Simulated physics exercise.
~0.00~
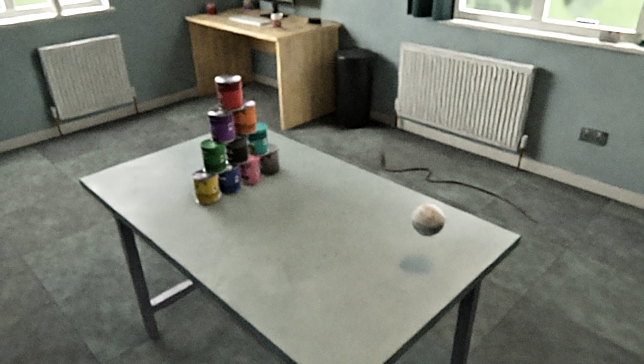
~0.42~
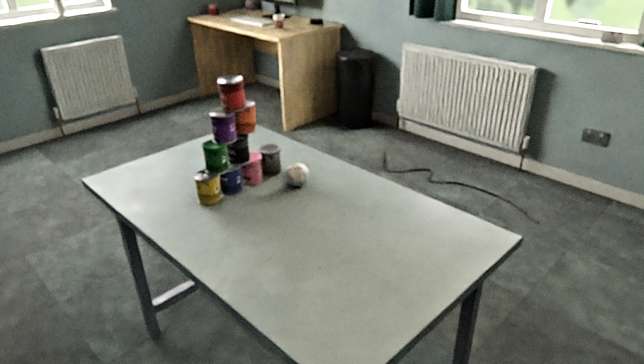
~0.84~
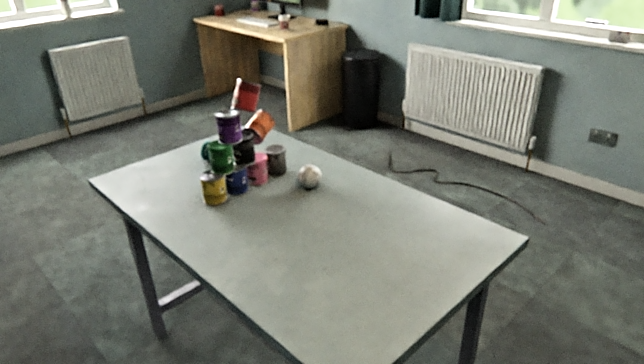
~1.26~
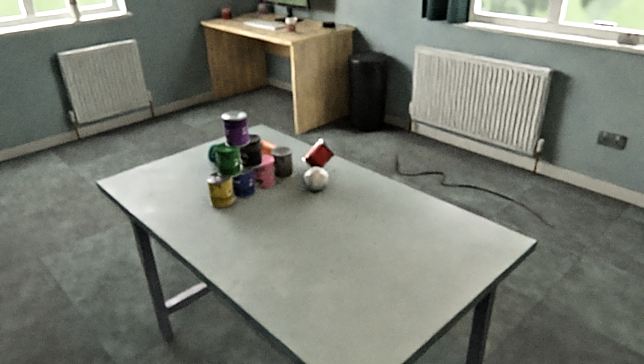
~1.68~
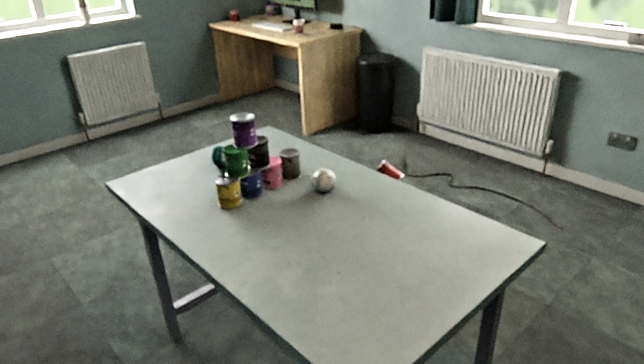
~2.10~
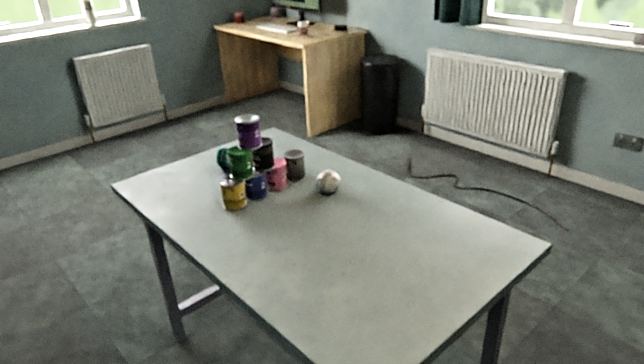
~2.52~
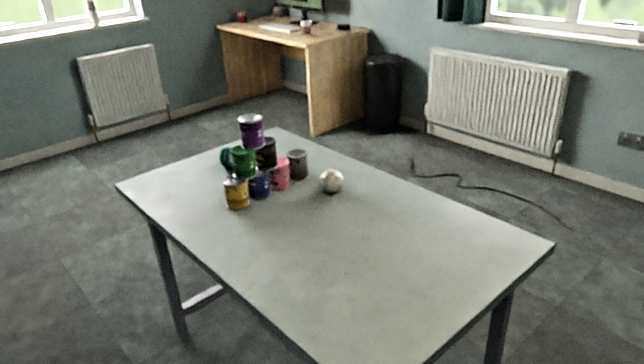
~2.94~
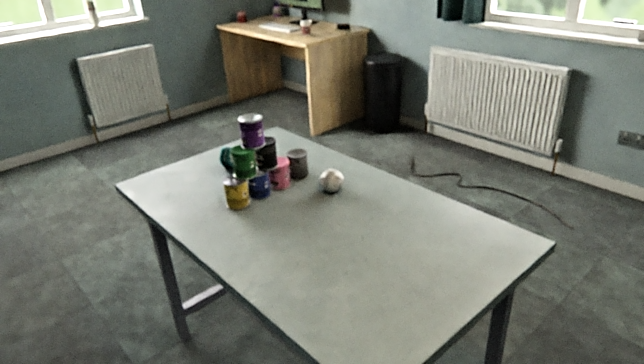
A white ball flies leftward over a pale grey table, seen from slightly above in a room with radiators, windows and a wooden desk, toward a stacked pile of colourful tins. It strikes the pile's right side, and the turquoise tin is knocked out of its place. The red tin on top tilts and falls to the right with the orange tin, while the ball stops on the tabletop. The red tin tumbles past the ball and drops off the far edge. The purple tin still tops the remaining stack, with the turquoise tin on its side behind the front tins.
